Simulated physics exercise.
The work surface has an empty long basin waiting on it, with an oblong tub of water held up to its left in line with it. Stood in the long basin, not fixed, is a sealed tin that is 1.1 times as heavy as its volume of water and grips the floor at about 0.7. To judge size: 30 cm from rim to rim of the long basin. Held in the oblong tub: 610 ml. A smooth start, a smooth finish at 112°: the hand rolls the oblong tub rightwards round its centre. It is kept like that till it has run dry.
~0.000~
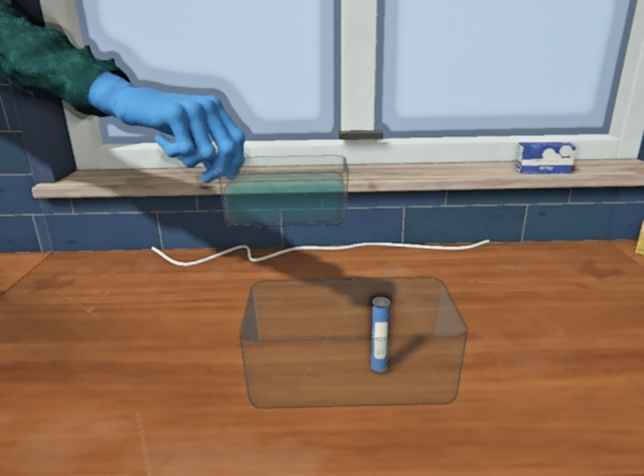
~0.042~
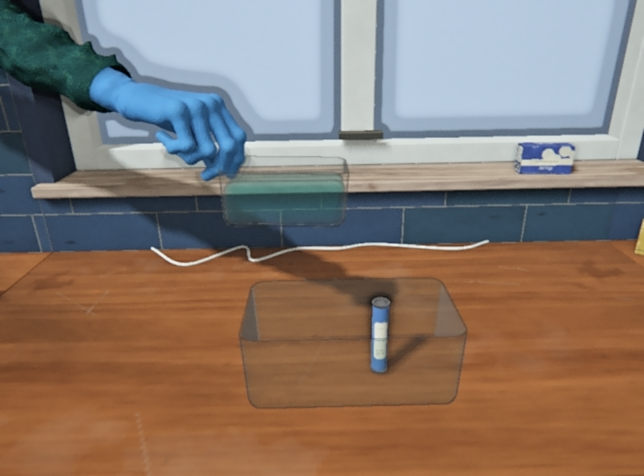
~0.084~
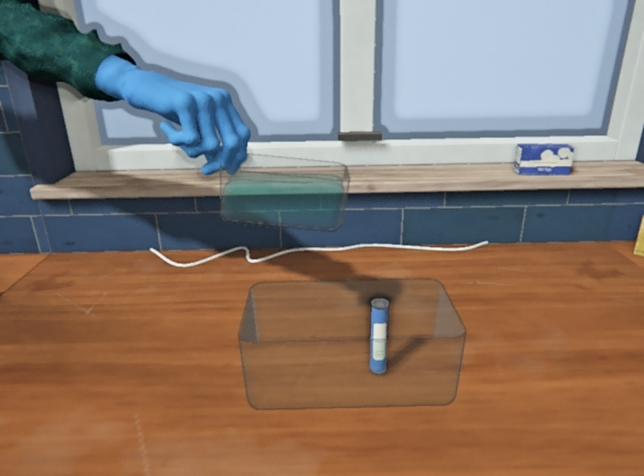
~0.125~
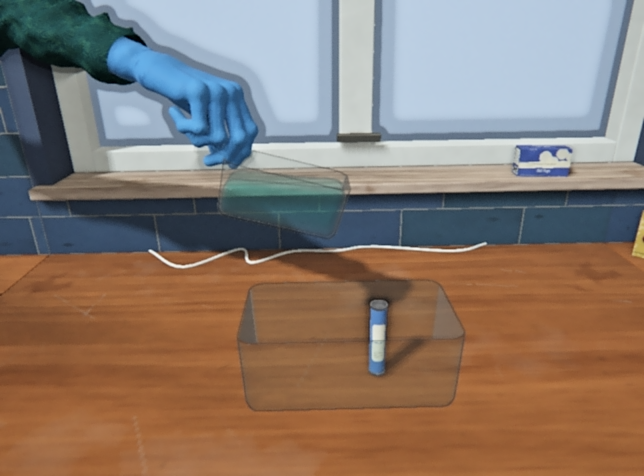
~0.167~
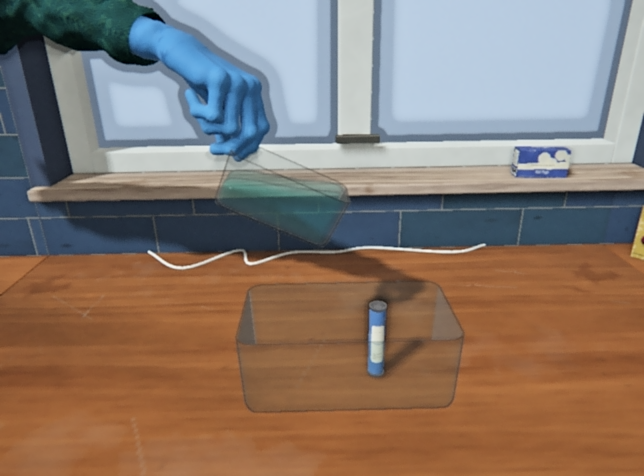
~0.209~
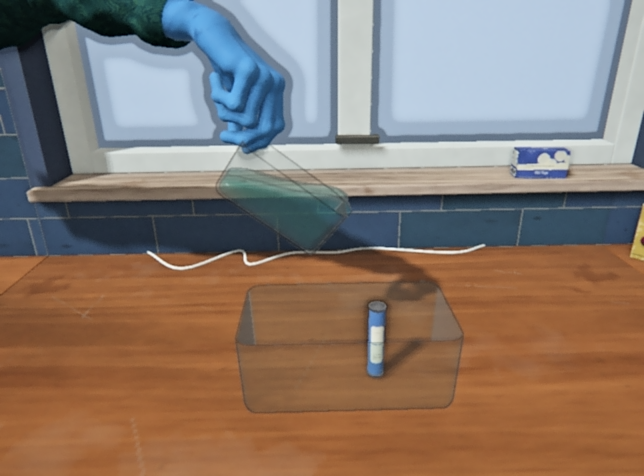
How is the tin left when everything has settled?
The tin is still standing.
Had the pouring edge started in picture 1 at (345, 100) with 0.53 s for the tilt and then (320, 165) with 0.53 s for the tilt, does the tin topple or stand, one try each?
Try 1: Still standing; try 2: Tipped over.
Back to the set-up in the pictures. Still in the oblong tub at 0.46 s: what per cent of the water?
10 %.
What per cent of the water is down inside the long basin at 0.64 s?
Some 92 per cent.
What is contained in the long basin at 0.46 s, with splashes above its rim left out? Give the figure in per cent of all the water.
I'd put it near 34 percent.
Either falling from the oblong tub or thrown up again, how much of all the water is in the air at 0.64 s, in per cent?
7 in a hundred, give or take.
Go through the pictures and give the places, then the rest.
In the first frame, it leans 0°; its right rim is at (346, 165); the water meets the walls at (228, 180) and (344, 178); the long basin's rim runs from (247, 309) to (454, 305); the tin's top is at (381, 305).
In the second frame, it leans 2°; its right rim is at (347, 167); the water meets the walls at (227, 180) and (344, 179).
In the third frame, it leans 7°; its right rim is at (347, 173); the water meets the walls at (227, 178) and (344, 182).
In the fourth frame, it leans 15°; its right rim is at (348, 183); the water meets the walls at (227, 178) and (345, 186).
In the fifth frame, it leans 25°; its right rim is at (347, 196); the water meets the walls at (226, 177) and (346, 190).
In the sixth frame, it leans 38°; its right rim is at (344, 209); the water meets the walls at (223, 174) and (335, 197); 5 per cent is over the edge.
By 0.46 s the tilt is 107° and 10 per cent is still to pour; the tin stands where it began.
By 0.64 s the tilt is 112° and 1 per cent is still to pour; the tin stands 1 cm from where it began.
By 0.82 s the tilt is 112° and 0 per cent is still to pour; the tin stands 1 cm from where it began.
By 1.03 s the tilt is 112° and 0 per cent is still to pour; the tin stands 1 cm from where it began.
At rest the tin stands 1 cm from where it began.
